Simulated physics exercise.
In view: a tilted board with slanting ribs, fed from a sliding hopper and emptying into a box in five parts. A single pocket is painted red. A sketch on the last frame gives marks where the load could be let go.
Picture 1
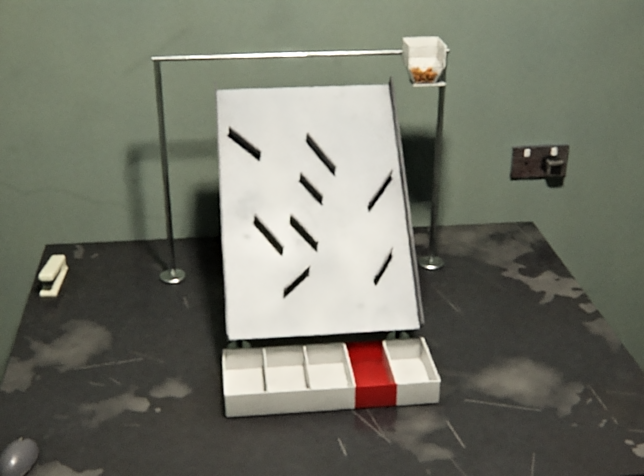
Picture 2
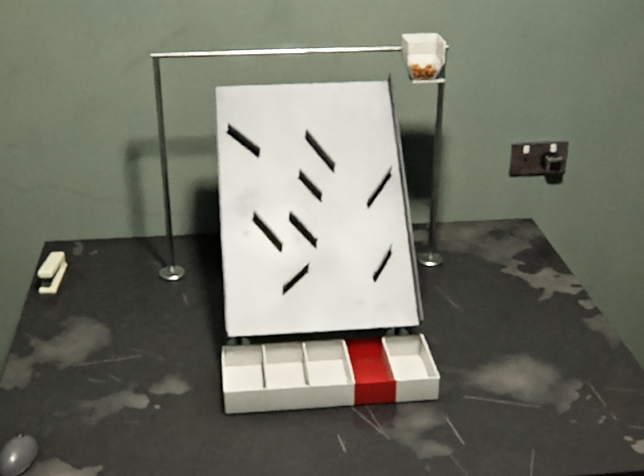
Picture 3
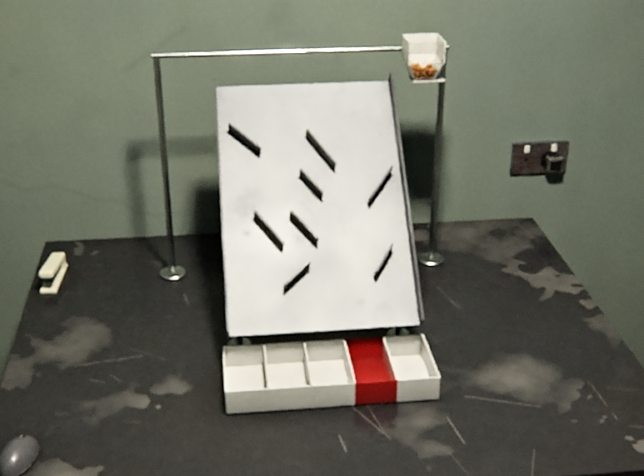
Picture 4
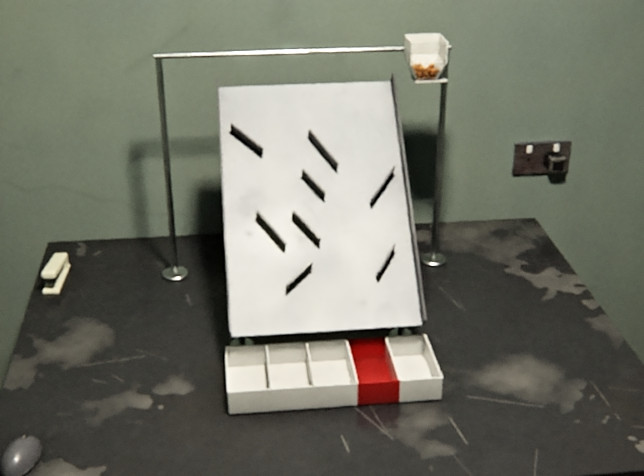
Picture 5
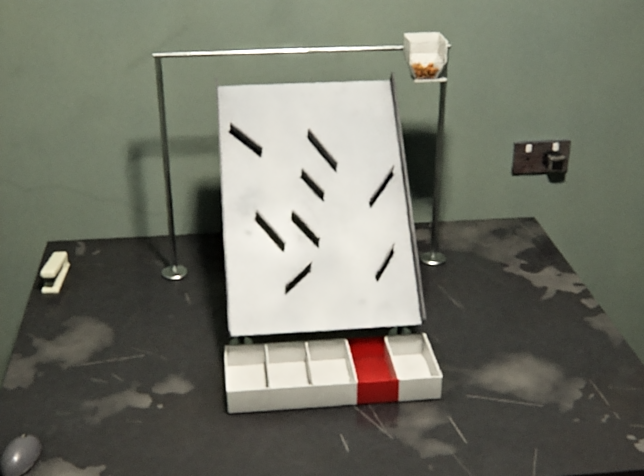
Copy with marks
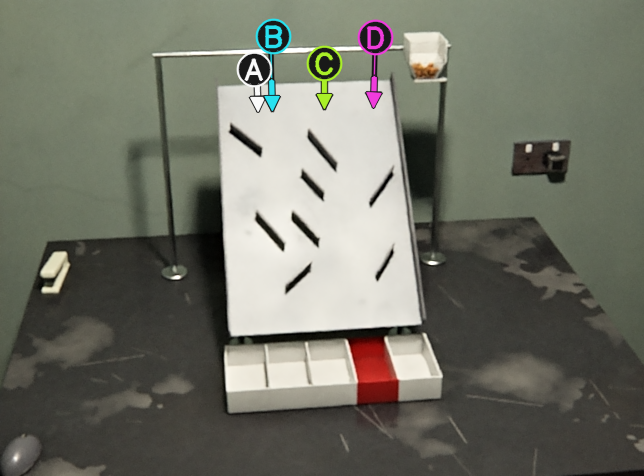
On a stained dark tabletop, a small hopper of orange-brown pieces sitting motionless above a tilted ribbed board and five-part box.
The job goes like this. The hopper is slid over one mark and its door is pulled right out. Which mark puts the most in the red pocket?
The answer is mark C.
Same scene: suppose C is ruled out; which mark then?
That is mark A.
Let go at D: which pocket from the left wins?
The third from the left.
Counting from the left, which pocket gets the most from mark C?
It is the fourth one.
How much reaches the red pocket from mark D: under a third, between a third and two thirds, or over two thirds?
Under a third.
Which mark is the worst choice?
D.
On the marked copy, mark A meets the board at (257, 106); mark B meets the board at (272, 105); mark C meets the board at (324, 103); mark D meets the board at (373, 102).
With A, about a third in the red pocket, about half in other pockets, a stray few outside the box.
With B, about a quarter in the red pocket, about two thirds in other pockets.
With C, about two thirds in the red pocket, about a quarter in other pockets, a small part outside the box.
With D, about a quarter in the red pocket, most in other pockets.
